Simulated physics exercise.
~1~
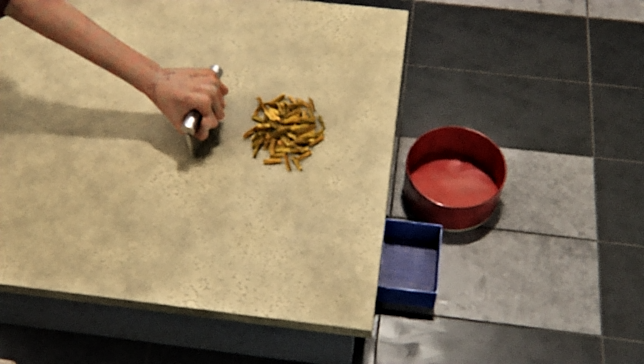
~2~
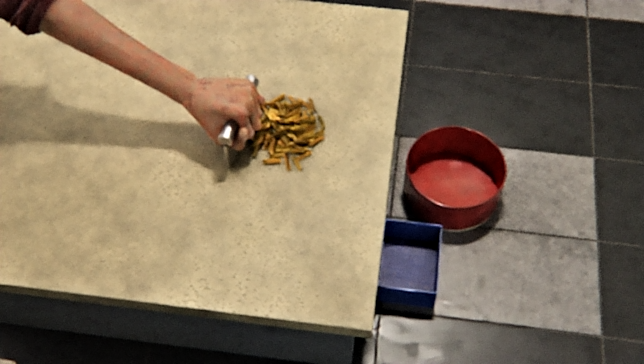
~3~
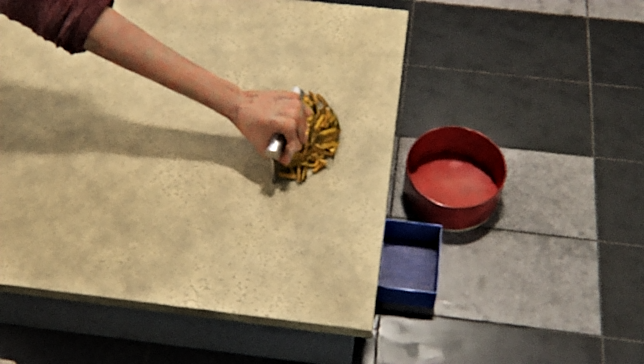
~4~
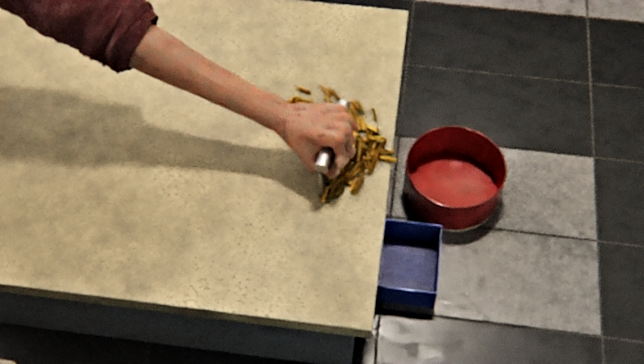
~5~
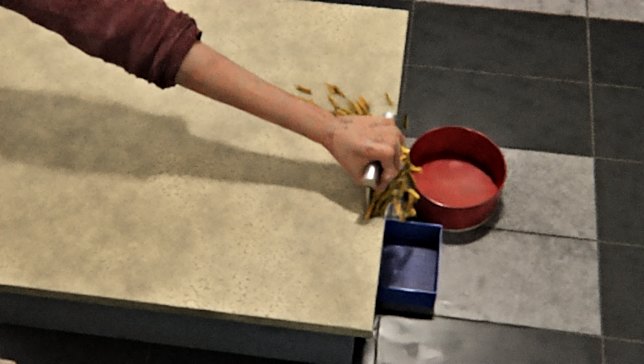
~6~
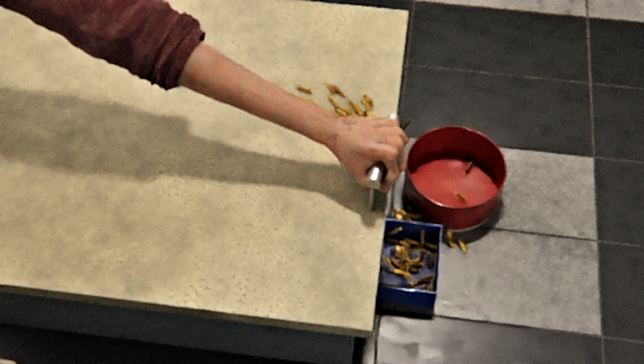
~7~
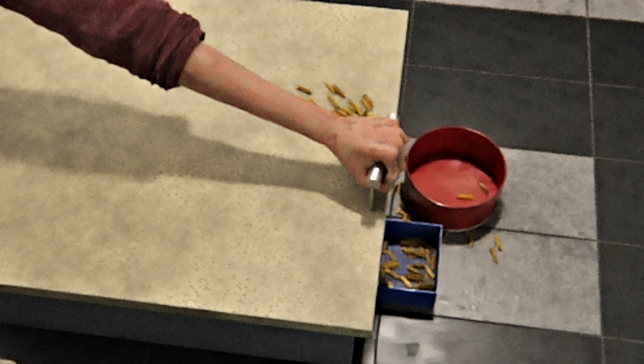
A hand pushes pasta pieces right with a scraper, and many drop into a blue tin.
